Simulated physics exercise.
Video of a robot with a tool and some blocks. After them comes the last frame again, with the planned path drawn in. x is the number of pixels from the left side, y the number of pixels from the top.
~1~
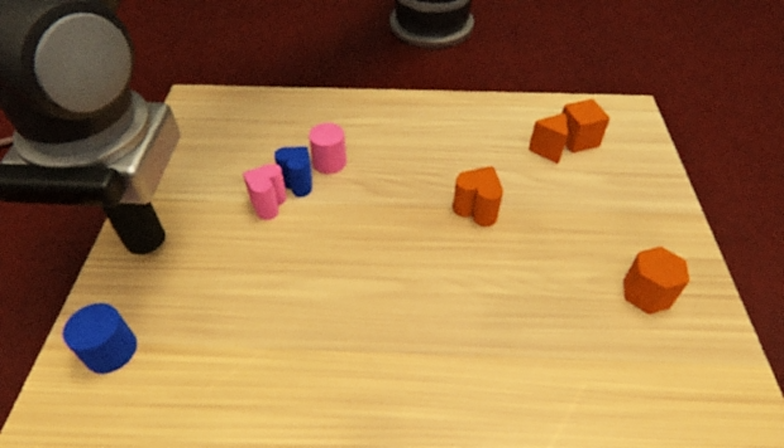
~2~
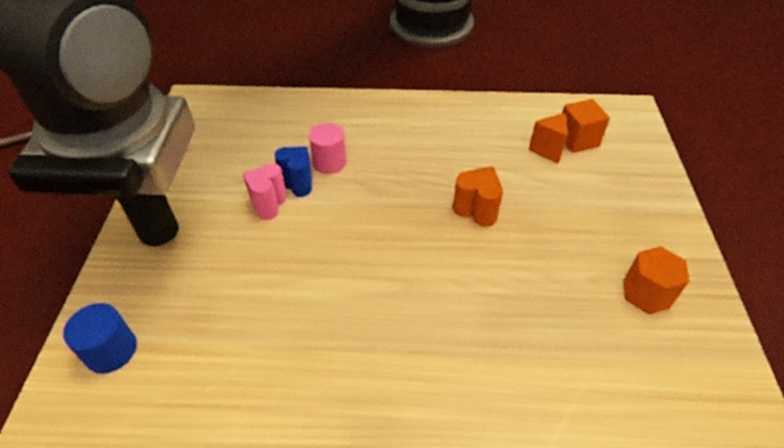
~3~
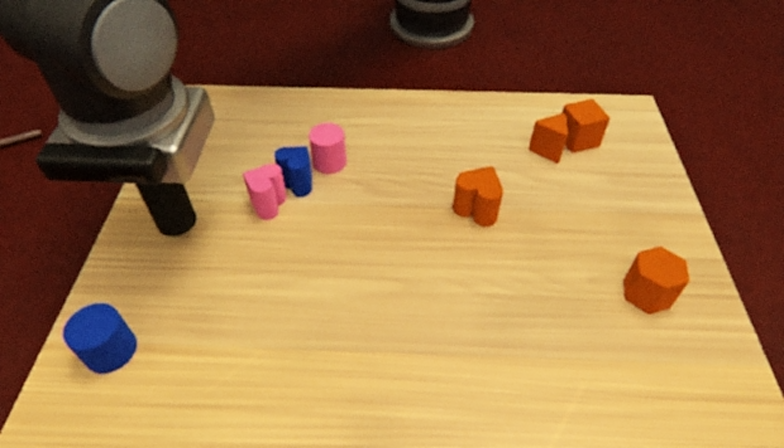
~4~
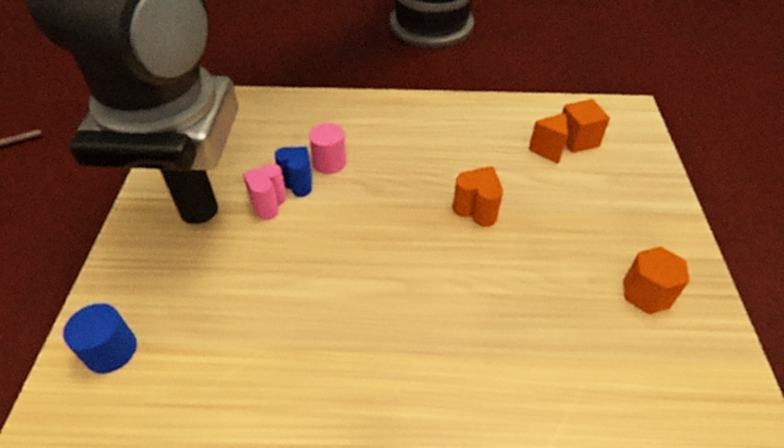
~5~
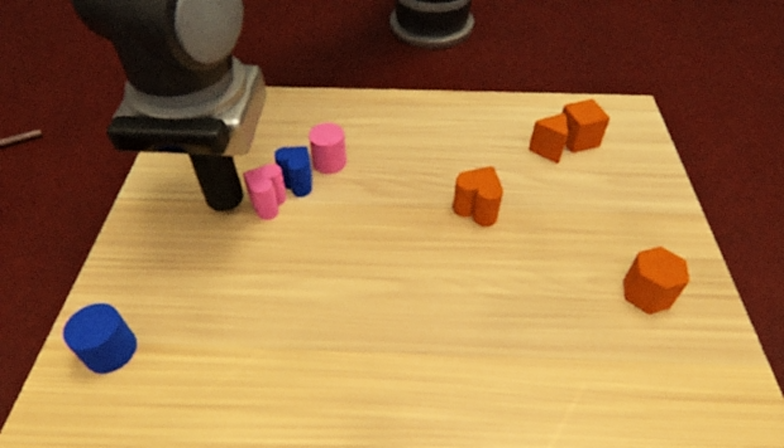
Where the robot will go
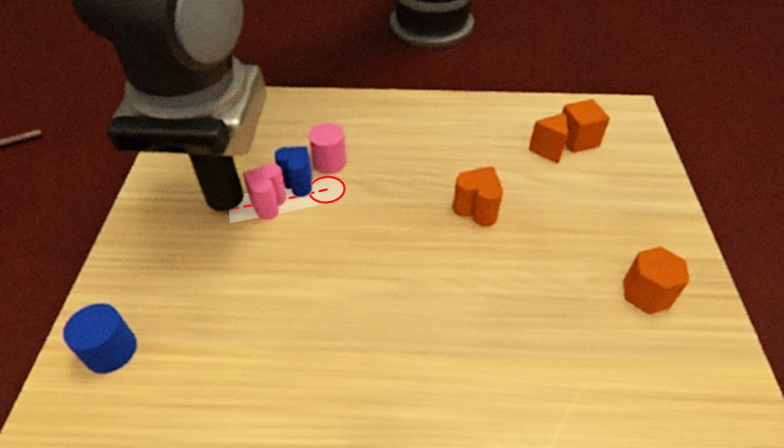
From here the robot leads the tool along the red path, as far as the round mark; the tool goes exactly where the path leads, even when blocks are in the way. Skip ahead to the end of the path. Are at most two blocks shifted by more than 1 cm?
No
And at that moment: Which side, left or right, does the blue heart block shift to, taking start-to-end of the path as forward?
To the left.
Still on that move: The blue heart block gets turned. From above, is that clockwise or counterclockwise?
It spins against the clock.
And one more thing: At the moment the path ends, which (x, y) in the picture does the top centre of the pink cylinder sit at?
The centre of its top will be at (346, 116).
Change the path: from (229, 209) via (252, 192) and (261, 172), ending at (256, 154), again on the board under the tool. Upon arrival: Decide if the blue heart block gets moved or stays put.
At the moment the path ends, the blue heart block still stands where it did.
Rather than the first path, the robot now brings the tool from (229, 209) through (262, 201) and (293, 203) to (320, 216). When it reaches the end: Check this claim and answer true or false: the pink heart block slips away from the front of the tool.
That is false.
Drawn move, from (229, 209) to (327, 189).
What follows on the original path. One third of the way, tool (260, 192); pink heart block (290, 175), turned 30° clockwise; blue heart block (299, 154), turned 30° anticlockwise.
Two thirds of the way, tool (294, 186); pink heart block (324, 174), turned 55° clockwise; blue heart block (314, 146), turned 50° anticlockwise; pink cylinder (333, 128).
At the end, tool (325, 178); pink heart block (350, 174), turned 70° clockwise; blue heart block (337, 136), turned 80° anticlockwise; pink cylinder (346, 116).
